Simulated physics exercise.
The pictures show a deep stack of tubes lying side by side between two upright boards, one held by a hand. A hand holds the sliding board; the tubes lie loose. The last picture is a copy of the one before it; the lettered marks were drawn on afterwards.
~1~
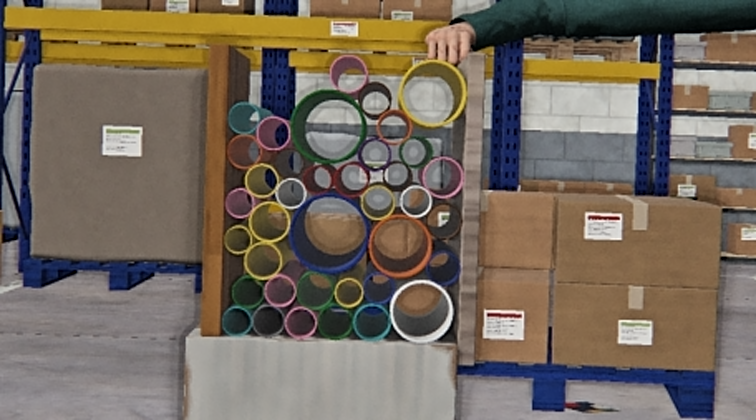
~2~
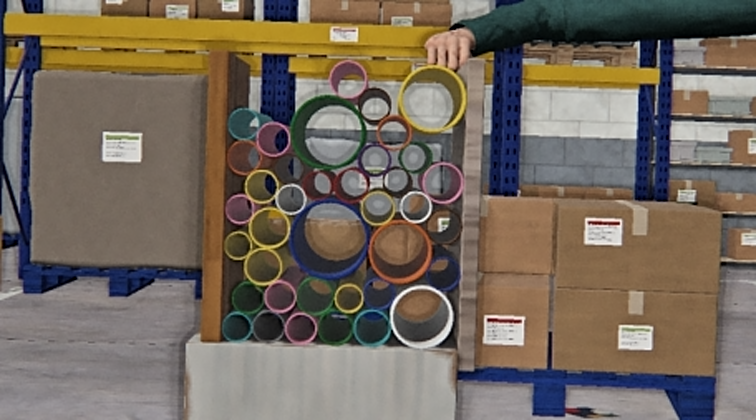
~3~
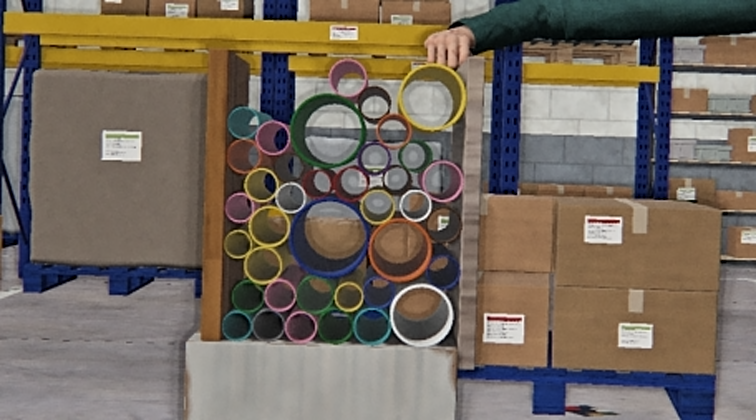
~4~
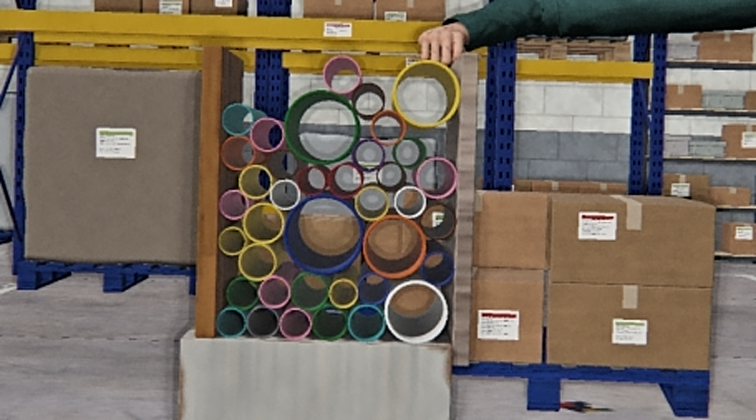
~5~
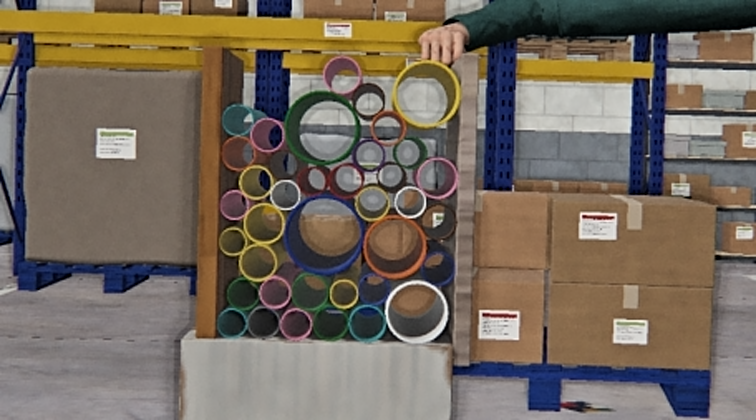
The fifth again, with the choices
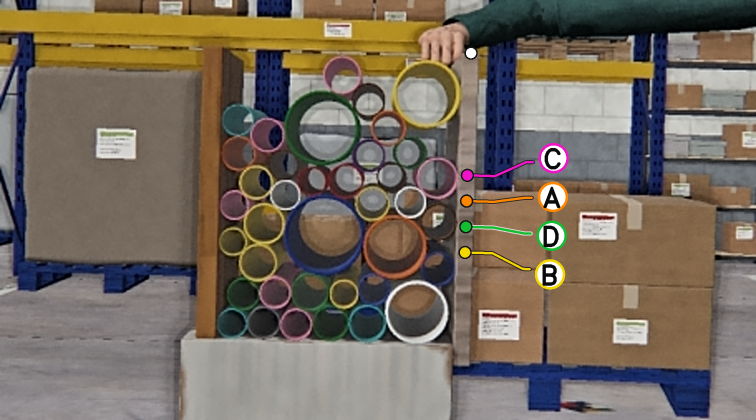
The video shows a hand at the top of the right-hand board beside a stack of colourful loose tubes between two upright boards in a warehouse. The view shifts slightly, while the tubes, boards and hand show little or no movement.
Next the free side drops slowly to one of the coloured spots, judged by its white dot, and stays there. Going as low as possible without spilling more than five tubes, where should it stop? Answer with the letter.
A is the limit.
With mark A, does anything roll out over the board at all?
Yes.
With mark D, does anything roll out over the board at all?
Yes, at D.
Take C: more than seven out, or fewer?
It loses fewer than seven.
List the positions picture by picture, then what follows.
The first picture shows an orange tube (400, 246); a brown tube (444, 221); a red tube (351, 180).
The second picture shows a red tube (351, 186); a green tube (417, 158).
The third picture shows a turquoise tube (244, 123).
The fourth picture shows side board (457, 204); a turquoise tube (231, 323).
The fifth picture shows a white tube (417, 313); an orange tube (395, 247); a brown tube (439, 222).
On the marked copy, A at (466, 201); B at (465, 253); C at (467, 175); D at (466, 227); the white dot at (471, 53).
Following A. Soon after the start, top of the board (460, 118).
Later, top of the board (458, 194).
In the end, top of the board (458, 201), one out over the board.
As for the rest, B more than five out over the board; C none out over the board; D six out over the board.
